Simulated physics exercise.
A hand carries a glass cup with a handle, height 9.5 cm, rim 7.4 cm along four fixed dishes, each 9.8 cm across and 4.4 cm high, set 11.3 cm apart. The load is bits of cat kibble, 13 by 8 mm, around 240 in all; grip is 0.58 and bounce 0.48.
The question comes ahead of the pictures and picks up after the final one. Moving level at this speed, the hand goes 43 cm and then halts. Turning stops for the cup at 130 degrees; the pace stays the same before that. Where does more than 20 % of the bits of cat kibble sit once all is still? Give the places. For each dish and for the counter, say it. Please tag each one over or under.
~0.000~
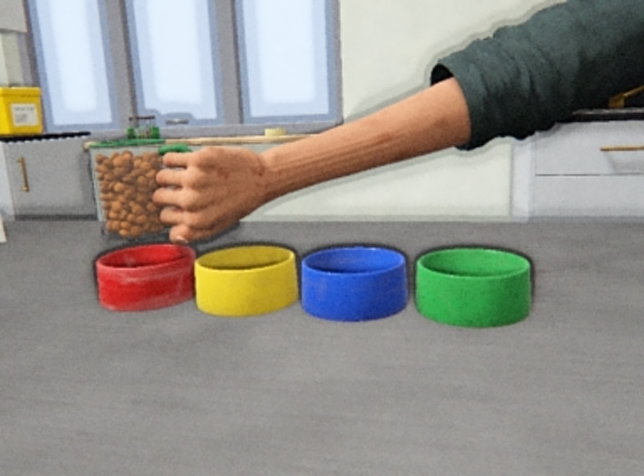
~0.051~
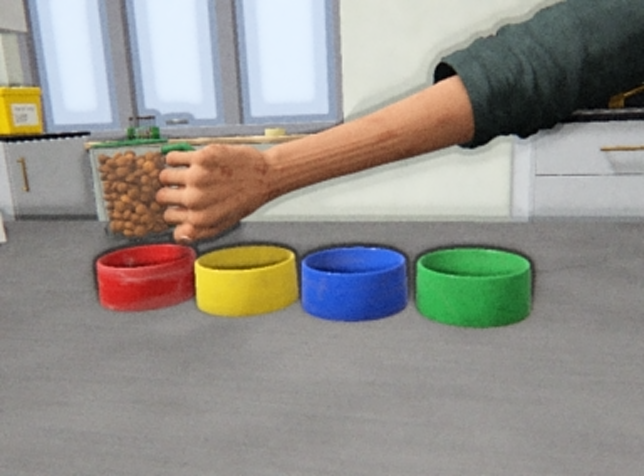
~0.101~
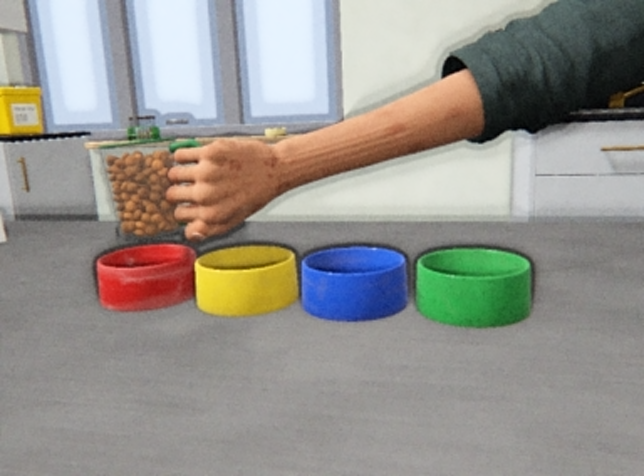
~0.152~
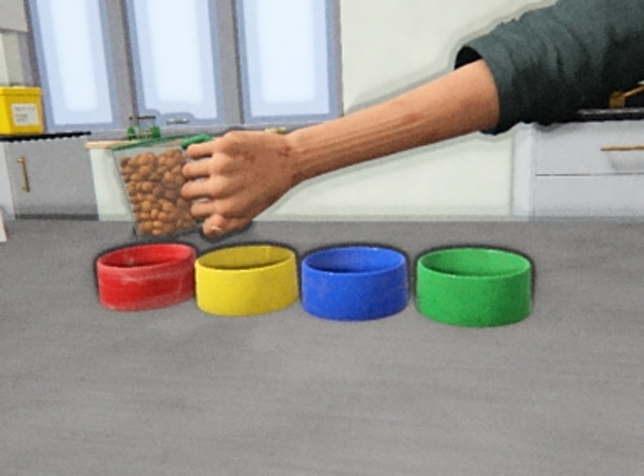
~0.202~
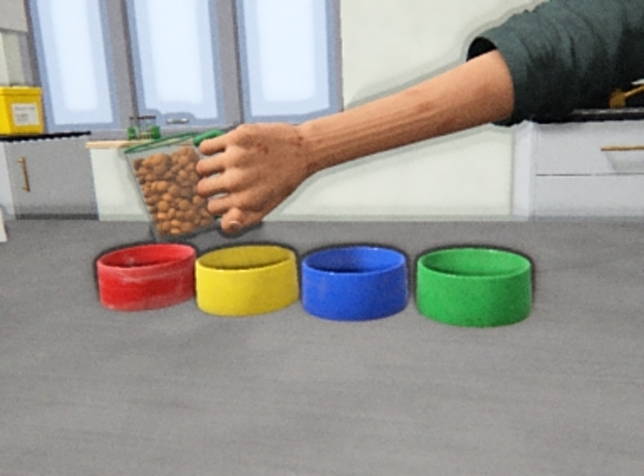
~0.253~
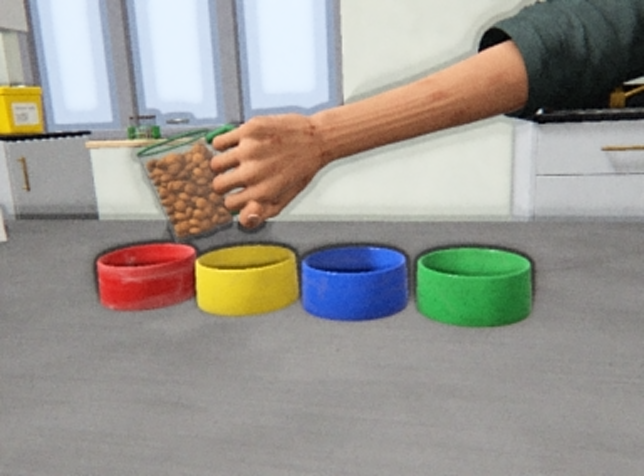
Red dish - under; blue dish - under; green dish - over; yellow dish - under; counter - over.
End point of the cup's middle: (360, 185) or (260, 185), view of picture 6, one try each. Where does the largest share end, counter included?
Blue; yellow.
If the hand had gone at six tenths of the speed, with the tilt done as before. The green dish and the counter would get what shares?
Green 10, counter 20.
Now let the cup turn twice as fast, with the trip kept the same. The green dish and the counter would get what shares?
In the green dish 10; on the counter 10.
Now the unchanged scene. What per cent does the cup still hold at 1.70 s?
5 %.
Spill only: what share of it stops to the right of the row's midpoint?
That works out to close to 100 per cent.
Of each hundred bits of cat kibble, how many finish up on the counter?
35 per cent.
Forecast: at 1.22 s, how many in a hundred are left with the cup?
Near 85 per cent of the load.
After 0.83 s, tilt 70 degrees; cup holds 100 %.
Then, at 1.22 s, tilt 106 degrees; cup holds 85 %, green 10 %.
After 1.70 s, tilt 130 degrees; cup holds 5 %, green 60 %.
By 2.4 s all is still; red 0 %, blue 0 %, green 65 %, yellow 0 %, counter 35 %.
